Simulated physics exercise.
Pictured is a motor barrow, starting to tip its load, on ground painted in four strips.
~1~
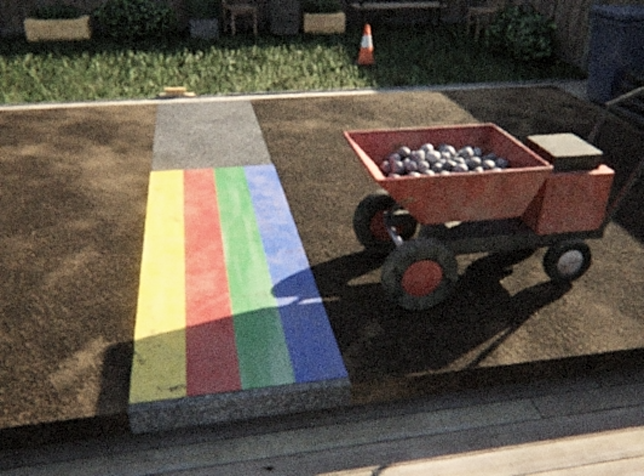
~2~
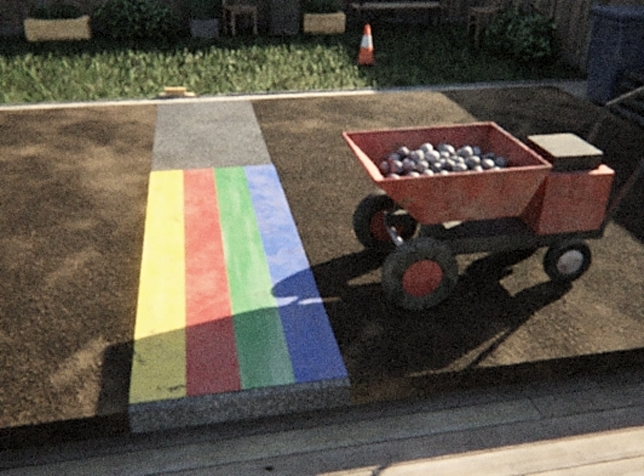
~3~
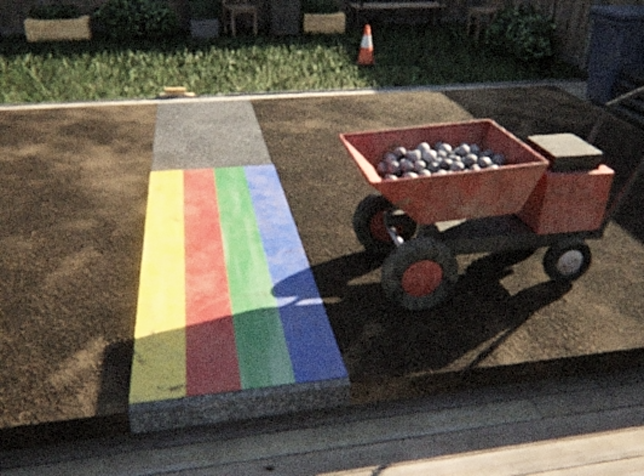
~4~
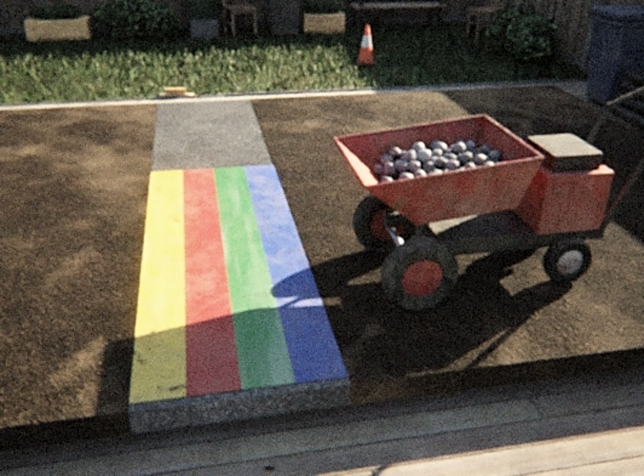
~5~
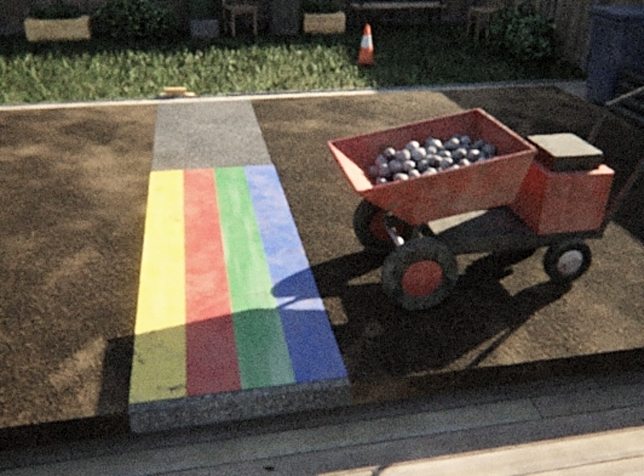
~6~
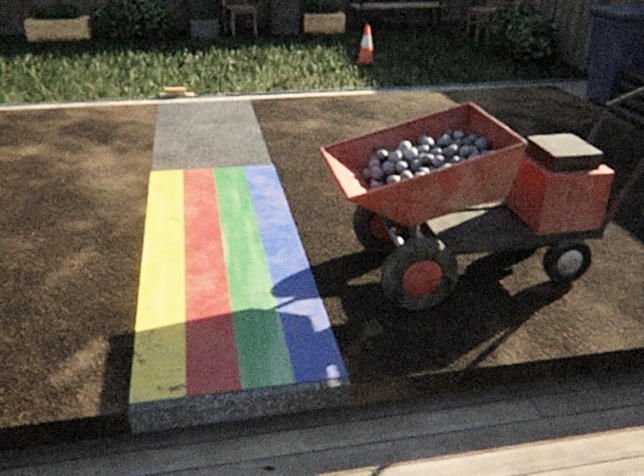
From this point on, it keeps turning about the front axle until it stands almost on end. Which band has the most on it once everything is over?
Green.
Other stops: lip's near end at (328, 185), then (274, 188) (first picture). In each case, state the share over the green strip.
From the first spot you get 20 percent, and from the second 0 percent.
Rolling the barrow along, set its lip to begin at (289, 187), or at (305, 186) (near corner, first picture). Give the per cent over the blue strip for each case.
Position 1: Near 0 %; position 2: Near 0 %.
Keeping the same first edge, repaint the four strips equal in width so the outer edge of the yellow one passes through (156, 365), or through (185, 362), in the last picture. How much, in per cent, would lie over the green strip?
30 % and 30 %, near enough.
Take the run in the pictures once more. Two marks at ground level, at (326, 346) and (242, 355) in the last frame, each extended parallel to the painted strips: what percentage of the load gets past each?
Roughly 90 and 40 percent.
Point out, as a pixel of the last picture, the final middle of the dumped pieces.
Close to (242, 288), more or less.
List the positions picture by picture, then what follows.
In the first picture, lip of the skip at (377, 181), level; top of the load at (449, 165), round cobbles; blue strip at (311, 343); green strip at (262, 349); red strip at (211, 355); yellow strip at (159, 361).
In the second picture, lip of the skip at (376, 182), level; top of the load at (448, 165).
In the third picture, lip of the skip at (372, 184), tipped barely; top of the load at (455, 162).
In the fourth picture, lip of the skip at (366, 188), tipped a little; top of the load at (460, 160).
In the fifth picture, lip of the skip at (358, 193), tipped a little; top of the load at (454, 157).
In the sixth picture, lip of the skip at (349, 200), tipped a little; top of the load at (460, 160); blue strip at (311, 343); green strip at (262, 349); red strip at (211, 355); yellow strip at (159, 361).
Soon, skip tipped steeply; all in the skip.
A while on, skip tipped right over; most in the skip; a small part over the blue strip; a small part over the green strip.
Towards the end, skip tipped right over; a small part in the skip; a small part over the blue strip; about a third over the green strip; about a quarter over the red strip; a small part over the yellow strip; a stray few off the paint.
Finally, skip tipped right over; a small part in the skip; a small part over the blue strip; about a third over the green strip; about a quarter over the red strip; a small part over the yellow strip; a stray few off the paint.
